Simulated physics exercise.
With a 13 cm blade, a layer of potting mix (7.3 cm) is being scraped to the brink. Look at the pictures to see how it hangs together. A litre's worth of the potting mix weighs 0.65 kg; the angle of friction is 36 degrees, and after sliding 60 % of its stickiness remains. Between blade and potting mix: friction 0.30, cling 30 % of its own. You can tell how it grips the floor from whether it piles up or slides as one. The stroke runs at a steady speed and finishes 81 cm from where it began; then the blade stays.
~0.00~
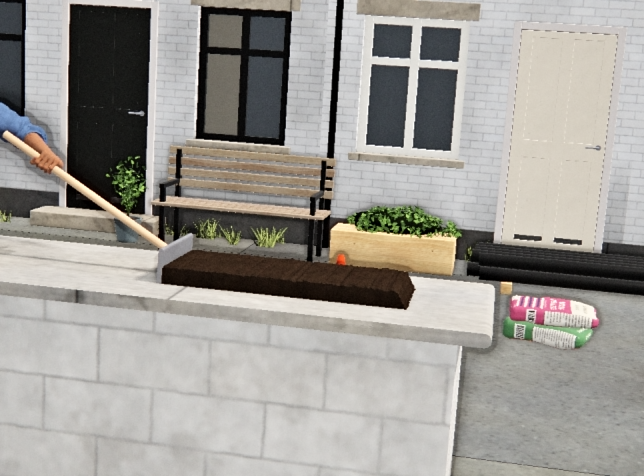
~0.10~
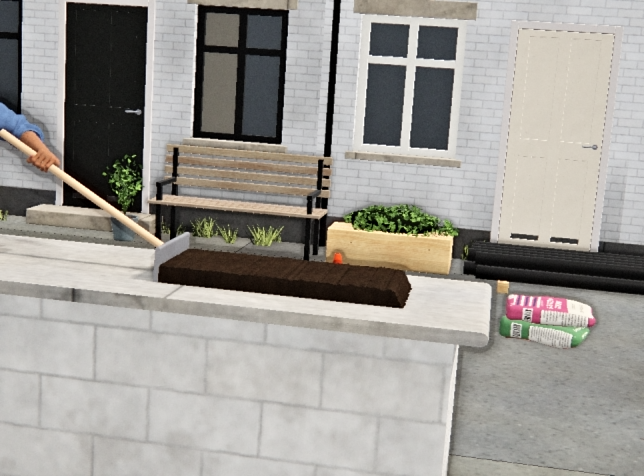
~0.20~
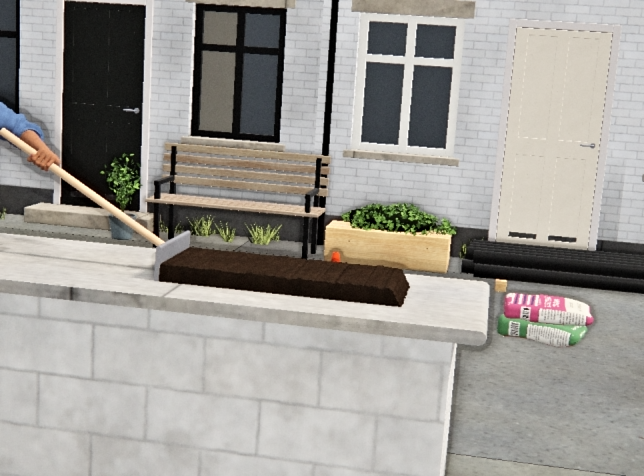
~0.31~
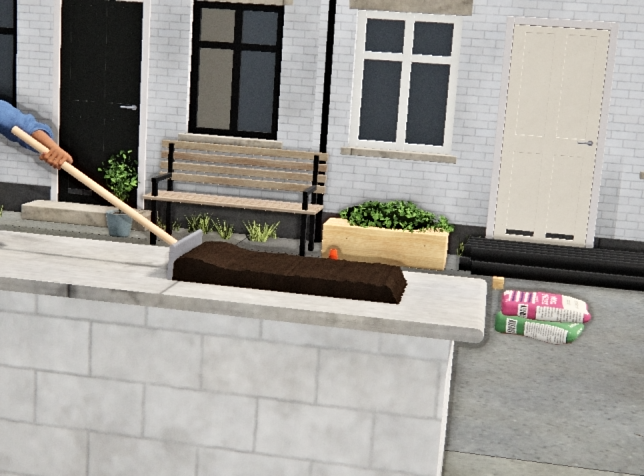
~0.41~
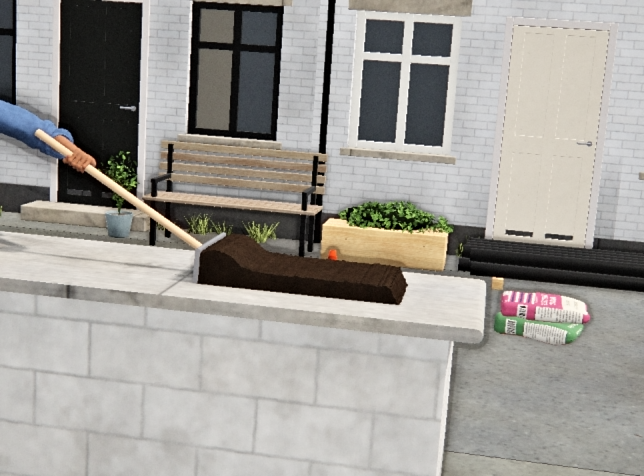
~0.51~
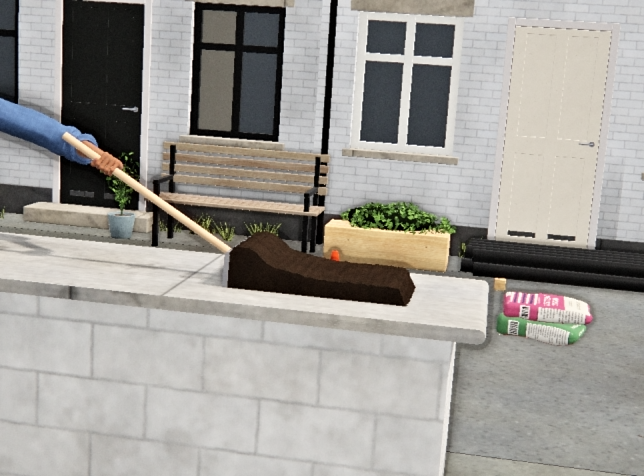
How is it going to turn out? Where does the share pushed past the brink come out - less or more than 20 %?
Result: More.
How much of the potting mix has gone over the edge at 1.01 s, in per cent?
About 0 percent.
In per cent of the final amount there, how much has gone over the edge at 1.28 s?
70 per cent.
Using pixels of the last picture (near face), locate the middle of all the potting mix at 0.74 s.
Near face, approx. (356, 287).
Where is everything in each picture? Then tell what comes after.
Foot of the blade at (161, 284), not yet moved; foremost bit of the potting mix at (404, 308), piled 6.9 cm high, in the first frame.
Foot of the blade at (158, 283), not yet moved; foremost bit of the potting mix at (400, 306), piled 6.9 cm high, in the second frame.
Foot of the blade at (159, 282), moved 1.2 cm; foremost bit of the potting mix at (398, 305), piled 7.2 cm high, in the third frame.
Foot of the blade at (172, 280), moved 7.8 cm; foremost bit of the potting mix at (396, 302), piled 9.8 cm high, in the fourth frame.
Foot of the blade at (197, 284), moved 19 cm; foremost bit of the potting mix at (396, 303), piled 14 cm high, in the fifth frame.
Foot of the blade at (227, 288), moved 30 cm; foremost bit of the potting mix at (404, 304), piled 17 cm high, in the sixth frame.
After 0.74 s, 0 % has gone over the edge.
After 1.01 s, 0 % has gone over the edge.
After 1.28 s, 26 % has gone over the edge.
After 1.55 s, 34 % has gone over the edge.
After 1.81 s, 36 % has gone over the edge.
